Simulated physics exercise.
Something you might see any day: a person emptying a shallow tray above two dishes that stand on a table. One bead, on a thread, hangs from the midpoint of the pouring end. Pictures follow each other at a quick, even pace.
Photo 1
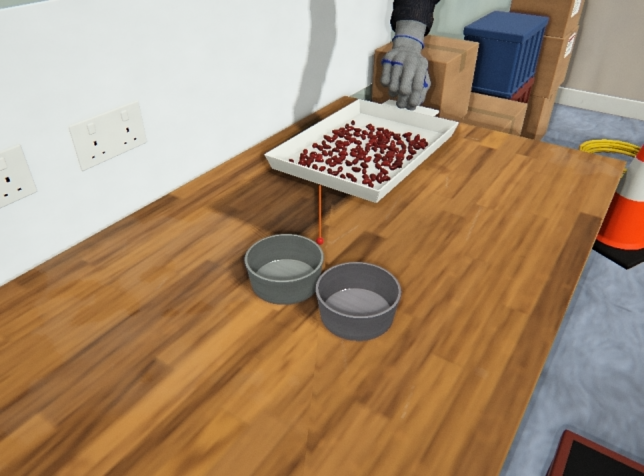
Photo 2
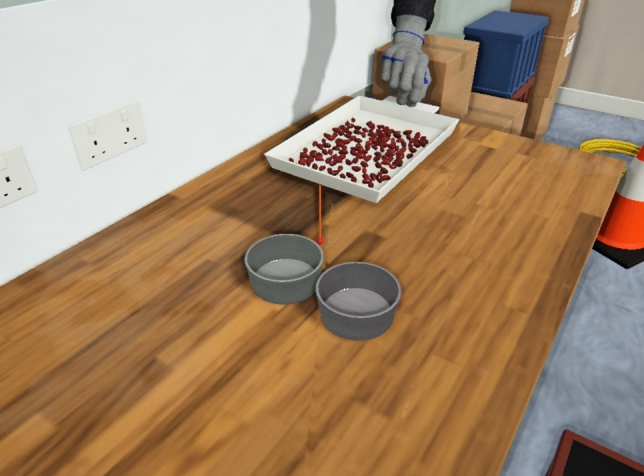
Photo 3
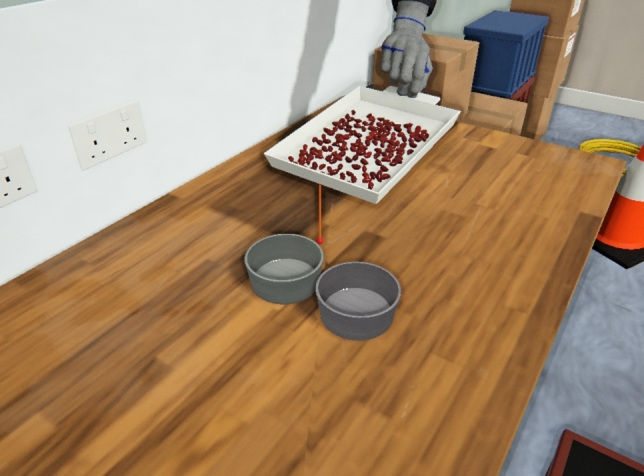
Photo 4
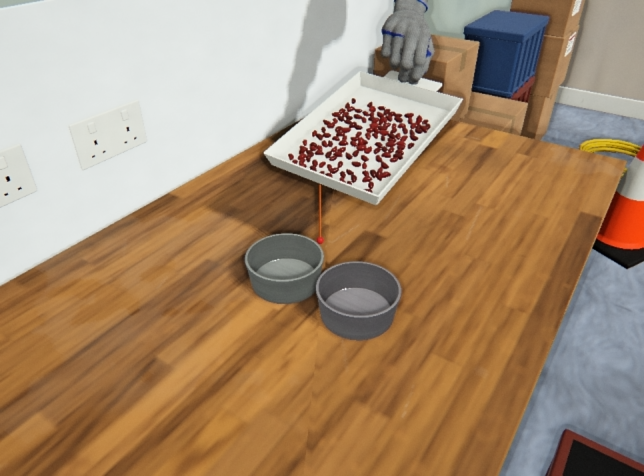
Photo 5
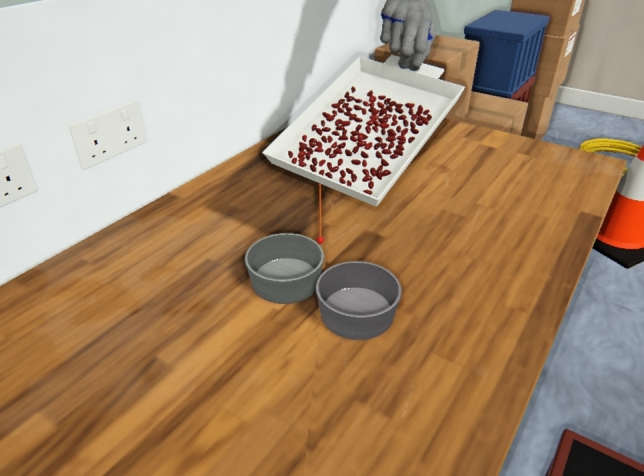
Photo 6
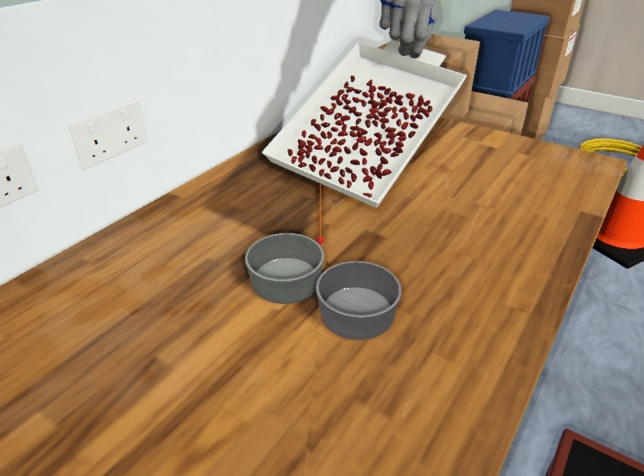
A gloved hand steadily raises the far end of a tray of red beans above two bowls.
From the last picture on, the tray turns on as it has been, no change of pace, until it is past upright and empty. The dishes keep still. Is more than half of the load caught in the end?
Yes, the catch is a majority of the load.
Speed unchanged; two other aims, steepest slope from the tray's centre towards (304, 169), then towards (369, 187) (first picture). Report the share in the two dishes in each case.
The first try gives close to 60 per cent, the second close to 90 per cent.
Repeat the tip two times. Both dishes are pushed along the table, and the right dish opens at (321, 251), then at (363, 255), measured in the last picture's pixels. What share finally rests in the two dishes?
10 %, then 20 %.
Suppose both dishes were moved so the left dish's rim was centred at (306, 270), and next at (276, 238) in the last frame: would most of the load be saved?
Past half, then past half.
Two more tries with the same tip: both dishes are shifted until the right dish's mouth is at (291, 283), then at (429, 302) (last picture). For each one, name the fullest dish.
The dish at right, then the dish at left.
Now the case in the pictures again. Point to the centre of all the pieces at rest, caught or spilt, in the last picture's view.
Somewhere close to (350, 308) in the last picture.
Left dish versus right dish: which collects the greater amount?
I'd say more ends in the right-side one.
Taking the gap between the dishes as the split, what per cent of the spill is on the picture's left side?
80 per cent or thereabouts.
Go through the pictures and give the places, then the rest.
In the first frame, corners of the pouring end at (272, 154) and (377, 187), level; middle of the load at (363, 153), kidney beans; left dish at (261, 287); right dish at (336, 323); bead on its thread at (320, 241).
In the second frame, corners of the pouring end at (271, 153) and (377, 188), level; middle of the load at (363, 152).
In the third frame, corners of the pouring end at (271, 153) and (377, 189), tipped barely, lowest at the right corner; middle of the load at (363, 148).
In the fourth frame, corners of the pouring end at (270, 152) and (377, 192), tipped a little, lowest at the right corner; middle of the load at (363, 142).
In the fifth frame, corners of the pouring end at (270, 151) and (376, 194), tipped clearly, lowest at the right corner; middle of the load at (363, 137).
In the sixth frame, corners of the pouring end at (269, 151) and (376, 197), tipped clearly, lowest at the right corner; middle of the load at (363, 132); left dish at (262, 286); right dish at (336, 322).
Soon after the last picture, tray tipped steeply; nearly all on the tray; a stray few in the air.
A little later, tray tipped past a quarter turn; about a quarter on the tray; about half in the right dish; a stray few in the left dish; a small part outside both; about a quarter in the air.
Later still, tray tipped past a quarter turn; most in the right dish; a small part in the left dish; a small part outside both.
At rest, tray tipped past a quarter turn; most in the right dish; a small part in the left dish; a small part outside both.
